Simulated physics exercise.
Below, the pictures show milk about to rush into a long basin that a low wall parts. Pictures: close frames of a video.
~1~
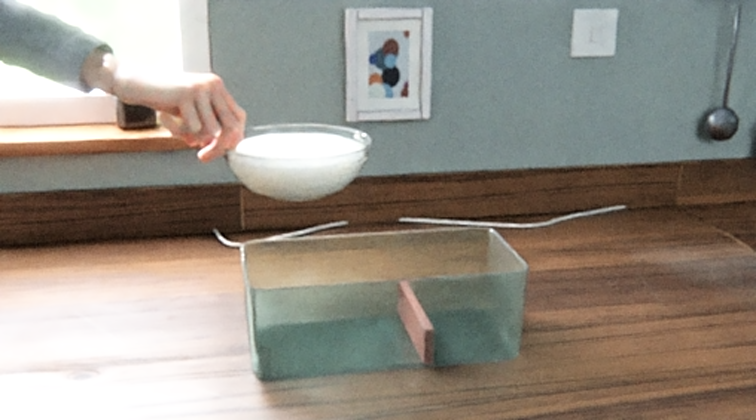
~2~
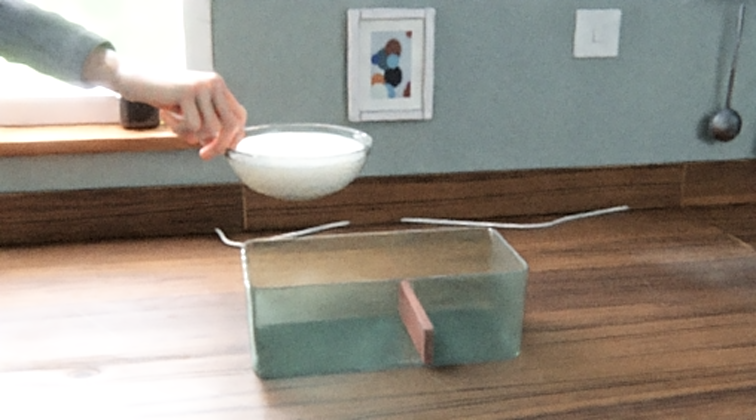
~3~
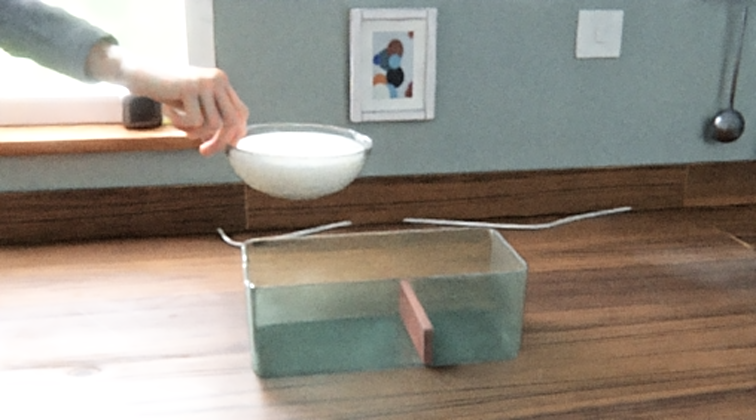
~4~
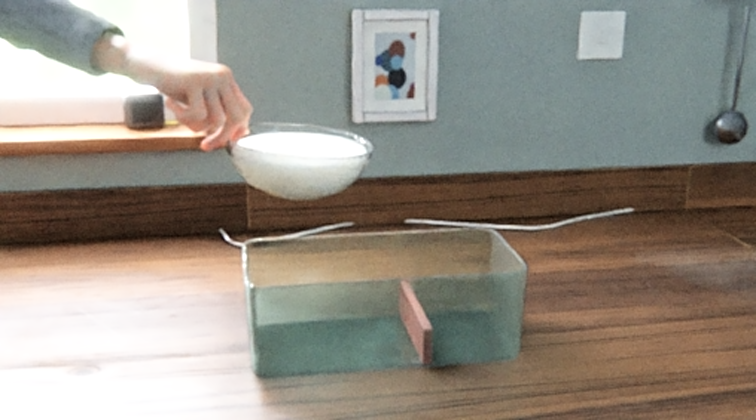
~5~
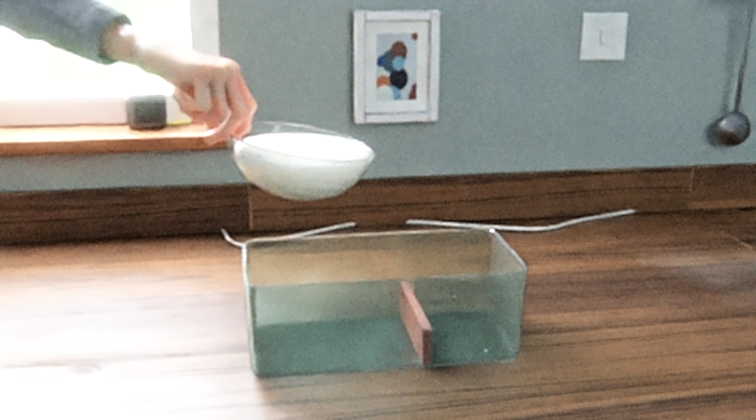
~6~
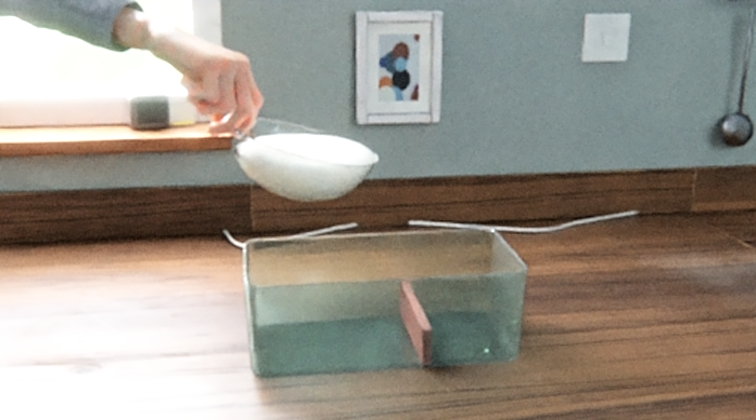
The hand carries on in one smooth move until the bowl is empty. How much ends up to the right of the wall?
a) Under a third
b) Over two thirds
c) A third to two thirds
c, A third to two thirds.
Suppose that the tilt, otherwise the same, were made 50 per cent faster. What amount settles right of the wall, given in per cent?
Some 40 per cent.
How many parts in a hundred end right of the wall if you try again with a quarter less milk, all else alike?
It would be somewhere near 35 %.
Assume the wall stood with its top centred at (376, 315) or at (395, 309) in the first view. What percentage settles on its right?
First try 80 per cent, second try 75 per cent.
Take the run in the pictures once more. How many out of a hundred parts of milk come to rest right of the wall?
About 50 per cent.
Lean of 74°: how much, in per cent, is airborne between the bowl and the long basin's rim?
25 per cent.
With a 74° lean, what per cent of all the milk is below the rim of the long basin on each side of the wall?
Left about 20, right about 40.
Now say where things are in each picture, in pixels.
The first frame shows tilt 0°; pouring edge (369, 140); surface from (226, 151) to (365, 145); the long basin's rim runs from (244, 266) to (510, 249); the wall's top is at (415, 304).
The second frame shows tilt 1°; pouring edge (370, 140); surface from (226, 150) to (365, 145).
The third frame shows tilt 3°; pouring edge (370, 142); surface from (228, 148) to (366, 146).
The fourth frame shows tilt 6°; pouring edge (371, 147); surface from (230, 147) to (367, 148).
The fifth frame shows tilt 10°; pouring edge (372, 153); surface from (233, 147) to (370, 149).
The sixth frame shows tilt 16°; pouring edge (373, 160); surface from (237, 148) to (370, 153); 3 per cent is over the edge.
A moment on, the tilt is 74° and 14 per cent is still to pour, 19 is left of the wall and 42 right of it.
Next, the tilt is 110° and 0 per cent is still to pour, 48 is left of the wall and 51 right of it.
Then the tilt is 119° and 0 per cent is still to pour, 48 is left of the wall and 51 right of it.
Later the tilt is 119° and 0 per cent is still to pour, 48 is left of the wall and 51 right of it.
At rest 48 per cent lies left of the wall, 51 right of it and 1 outside.
